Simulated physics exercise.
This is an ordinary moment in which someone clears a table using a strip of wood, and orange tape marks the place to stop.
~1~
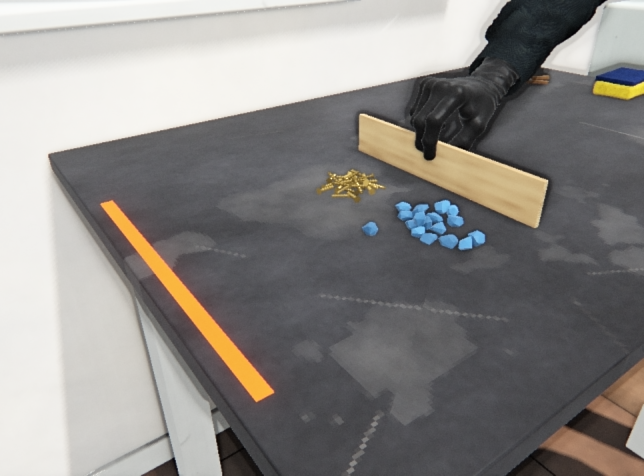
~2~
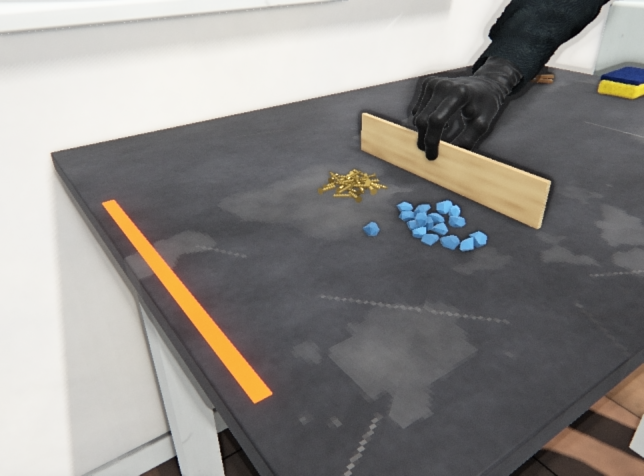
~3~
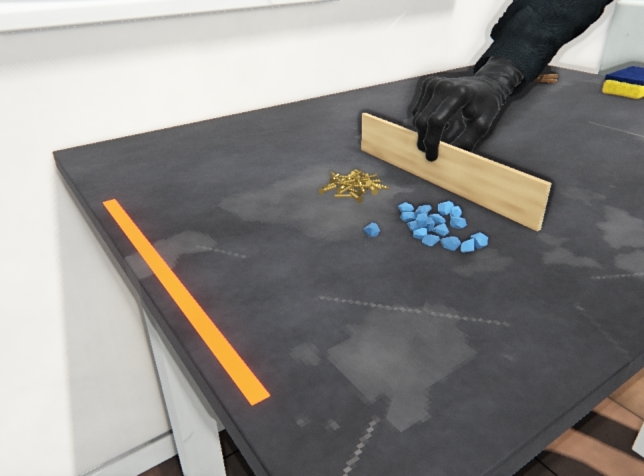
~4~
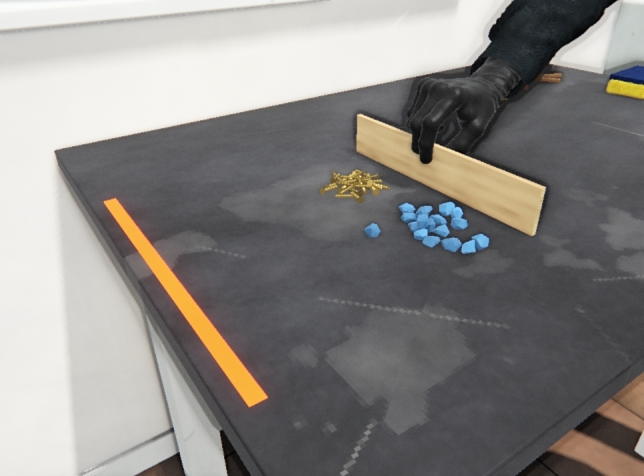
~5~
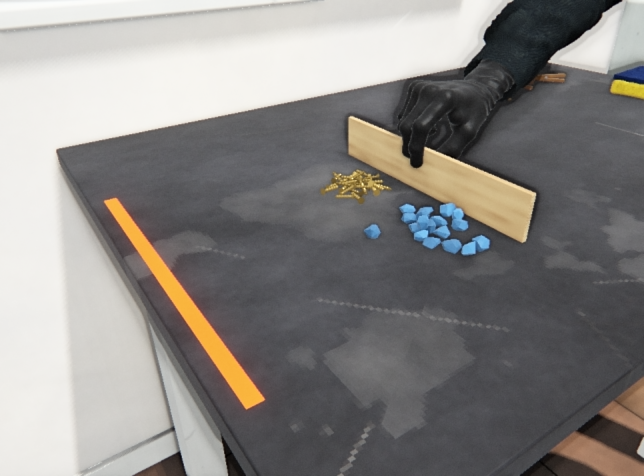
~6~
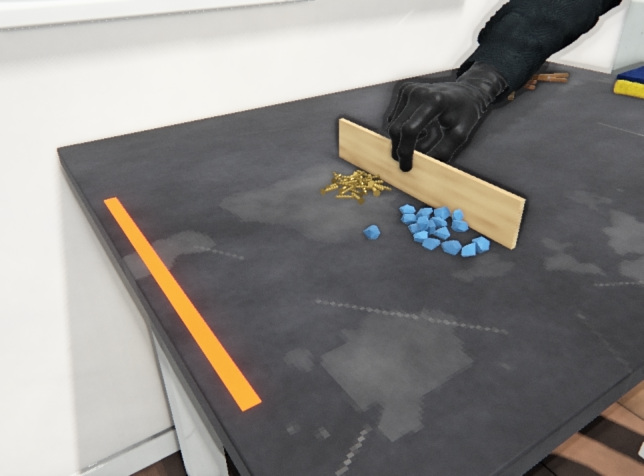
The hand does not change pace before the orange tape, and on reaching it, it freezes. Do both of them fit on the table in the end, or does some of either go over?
The near portion will not stay whole up there. The far portion will not stay whole up there.
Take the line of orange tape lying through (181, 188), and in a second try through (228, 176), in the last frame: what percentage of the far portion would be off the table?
First stop: Around 0 per cent off. Second stop: Around 0 per cent off.
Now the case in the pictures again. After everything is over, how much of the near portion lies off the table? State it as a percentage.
I'd put it at around 70 in a hundred.
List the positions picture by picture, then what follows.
Strip of wood at (525, 197), at rest; orange tape at (111, 209), right by the edge; edge at (144, 287); near portion at (426, 223), a few aquarium stones; far portion at (351, 184), some brass screws, in the first picture.
Strip of wood at (528, 197), at rest; far portion at (353, 183), in the second picture.
Strip of wood at (528, 199); near portion at (428, 225), in the third picture.
Strip of wood at (522, 203); far portion at (355, 183), in the fourth picture.
Strip of wood at (513, 209); near portion at (429, 227), in the fifth picture.
Strip of wood at (502, 215); orange tape at (114, 206); edge at (139, 288); near portion at (429, 228), a small part pushed along; far portion at (356, 184), in the sixth picture.
Then, 1.00 s past the last view, strip of wood still moving, near (296, 187); near portion all on the table, its front near (303, 282); far portion all on the table, its front near (231, 211).
Then, 2.01 s past the last view, strip of wood stopped at the orange tape; near portion about half over the edge; far portion about a third over the edge.
Then, 2.29 s past the last view, strip of wood stopped at the orange tape; near portion about two thirds over the edge; far portion most over the edge.
Finally, strip of wood stopped at the orange tape; near portion most over the edge; far portion most over the edge.
